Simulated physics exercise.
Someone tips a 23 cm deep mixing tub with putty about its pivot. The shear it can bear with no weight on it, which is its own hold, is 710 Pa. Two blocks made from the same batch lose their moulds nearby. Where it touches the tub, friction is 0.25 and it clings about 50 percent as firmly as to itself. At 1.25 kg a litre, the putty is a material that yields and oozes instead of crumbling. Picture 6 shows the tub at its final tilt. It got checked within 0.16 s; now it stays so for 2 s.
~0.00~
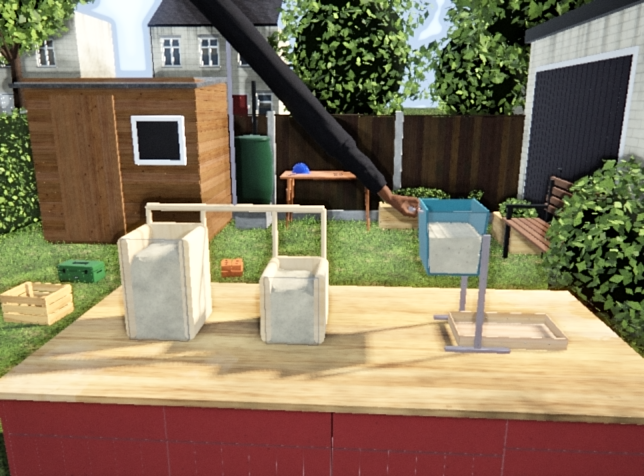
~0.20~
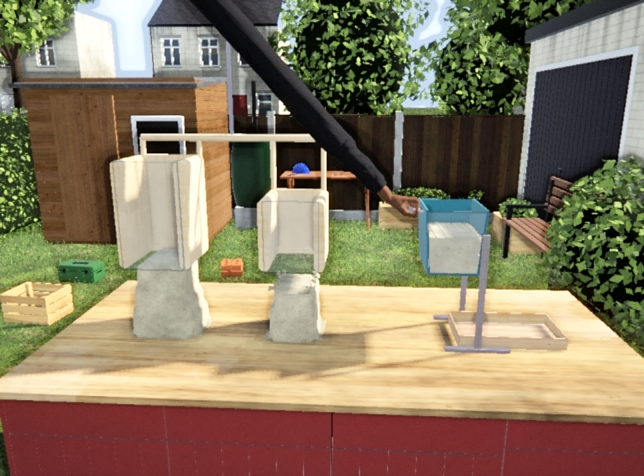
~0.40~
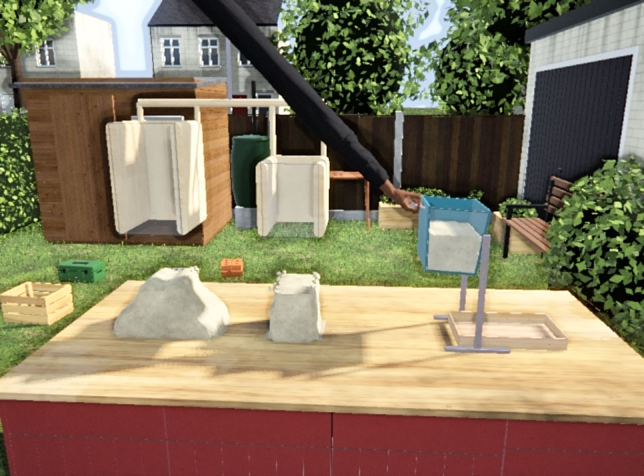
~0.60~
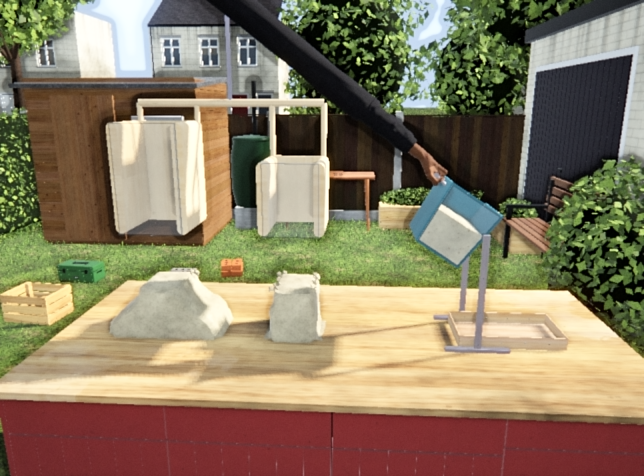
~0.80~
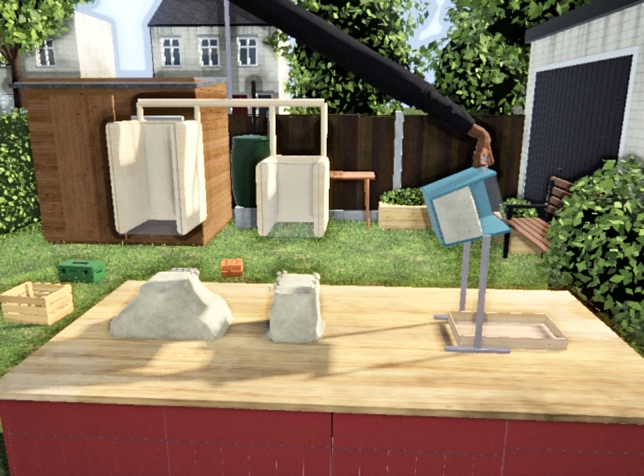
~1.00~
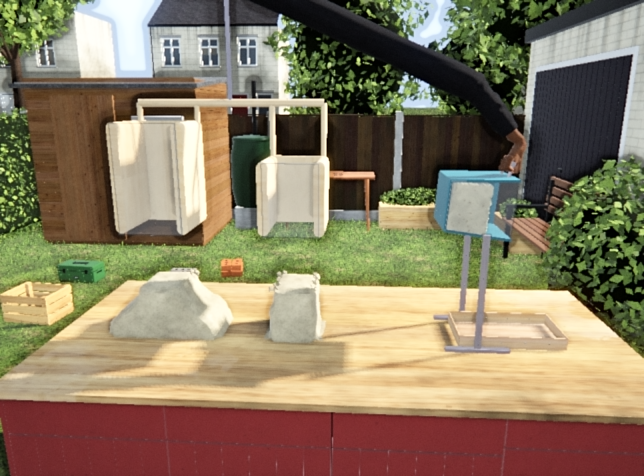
Two joined, pale moulds rise off grey blocks on a wooden tabletop with a red front, in a fenced garden seen from slightly above by a still camera. The taller left block slumps into a broad mound while the right one sinks slightly, beside a blue tub of pale putty on a grey stand over a tray. A dark-sleeved arm then swings the tub rightward onto its side, the putty staying inside.
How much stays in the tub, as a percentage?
100 %.
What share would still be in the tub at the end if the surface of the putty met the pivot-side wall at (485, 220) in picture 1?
About 95 %.
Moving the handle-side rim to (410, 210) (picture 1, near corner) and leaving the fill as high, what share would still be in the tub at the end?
I'd guess around 60 per cent remains.
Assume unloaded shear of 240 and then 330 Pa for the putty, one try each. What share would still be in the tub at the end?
Going in order, it's 45 % and then 55 %.
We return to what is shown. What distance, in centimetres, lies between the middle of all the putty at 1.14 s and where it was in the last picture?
Around 2 cm.
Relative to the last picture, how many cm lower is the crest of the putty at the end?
About 2 cm.
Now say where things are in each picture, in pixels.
In the first picture, handle-side rim at (429, 211), tilt 0 degrees; top of the putty at (433, 237); blocks stand 34 cm, 22 cm (left to right).
In the second picture, handle-side rim at (429, 211), tilt 0 degrees; top of the putty at (433, 237); blocks stand 30 cm, 21 cm (left to right).
In the third picture, handle-side rim at (431, 207), tilt 4 degrees; top of the putty at (432, 234); blocks stand 22 cm, 21 cm (left to right).
In the fourth picture, handle-side rim at (454, 184), tilt 33 degrees; top of the putty at (441, 210); blocks stand 21 cm, 21 cm (left to right).
In the fifth picture, handle-side rim at (496, 175), tilt 71 degrees; top of the putty at (469, 188); blocks stand 21 cm, 21 cm (left to right).
In the sixth picture, handle-side rim at (520, 183), tilt 94 degrees; top of the putty at (460, 183); blocks stand 21 cm, 21 cm (left to right).
After 1.14 s, the tub is at 94 degrees and holds 100 %.
After 1.31 s, the tub is at 94 degrees and holds 100 %.
After 1.48 s, the tub is at 94 degrees and holds 100 %.
After 1.65 s, the tub is at 94 degrees and holds 100 %.
After 3.00 s, at the end, the tub is at 94 degrees and holds 100 %.
